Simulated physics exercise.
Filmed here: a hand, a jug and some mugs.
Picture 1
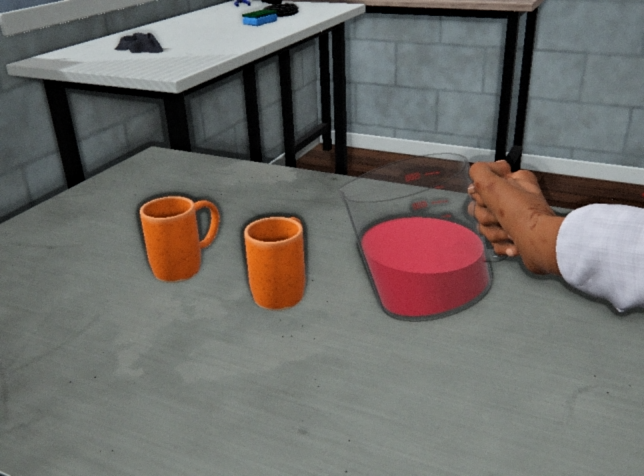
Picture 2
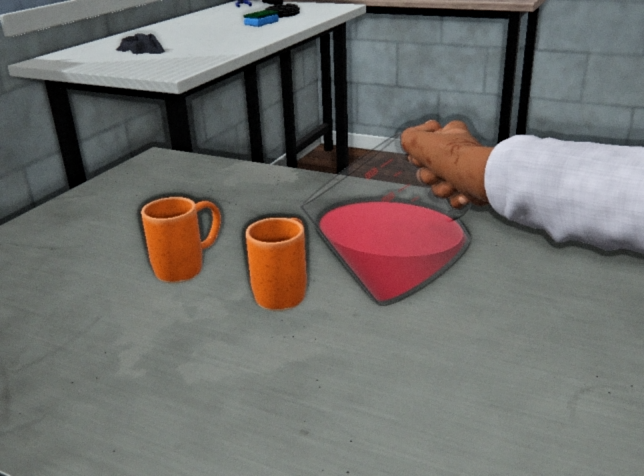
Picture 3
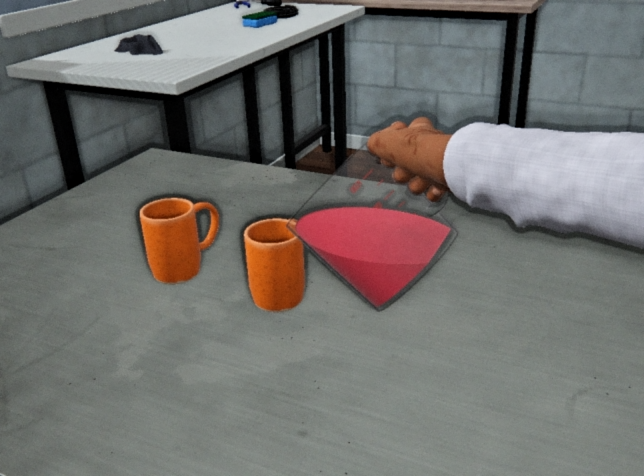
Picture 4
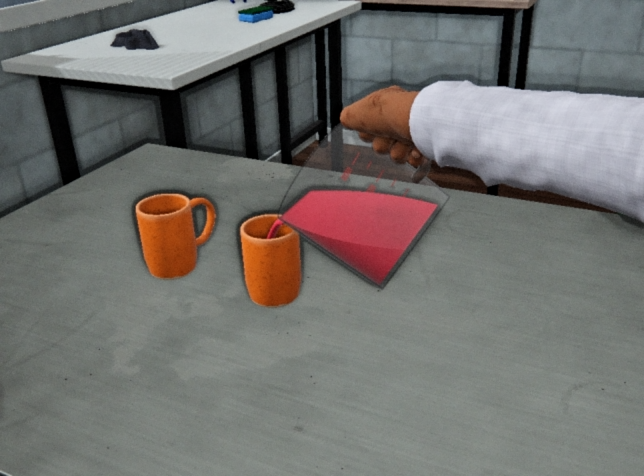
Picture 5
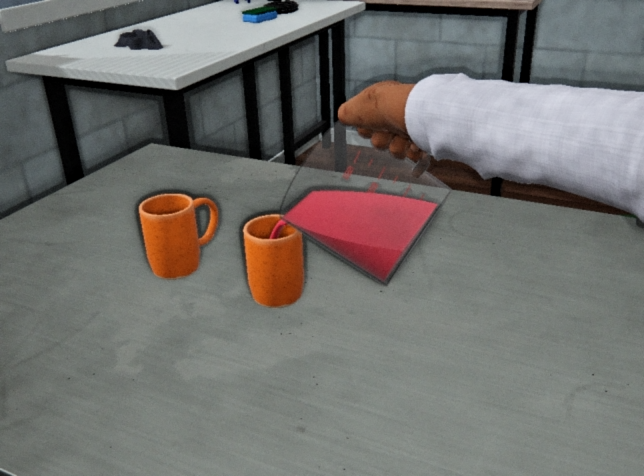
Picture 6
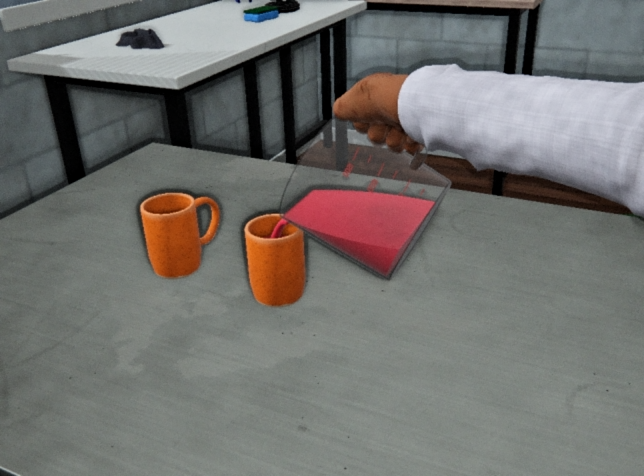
On a grey table, a hand tilting a clear jug of red liquid beside two orange mugs and pouring into the right-hand one.
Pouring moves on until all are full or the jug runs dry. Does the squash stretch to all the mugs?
It is adequate.
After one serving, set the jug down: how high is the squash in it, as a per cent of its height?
Level: Near 25 per cent.
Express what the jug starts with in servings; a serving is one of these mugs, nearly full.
About 2.5.
Soon after, the first is about three quarters full.
Later, the first is done and the jug has about two thirds of its load.
In the end, both are full and about a quarter of the squash is over.
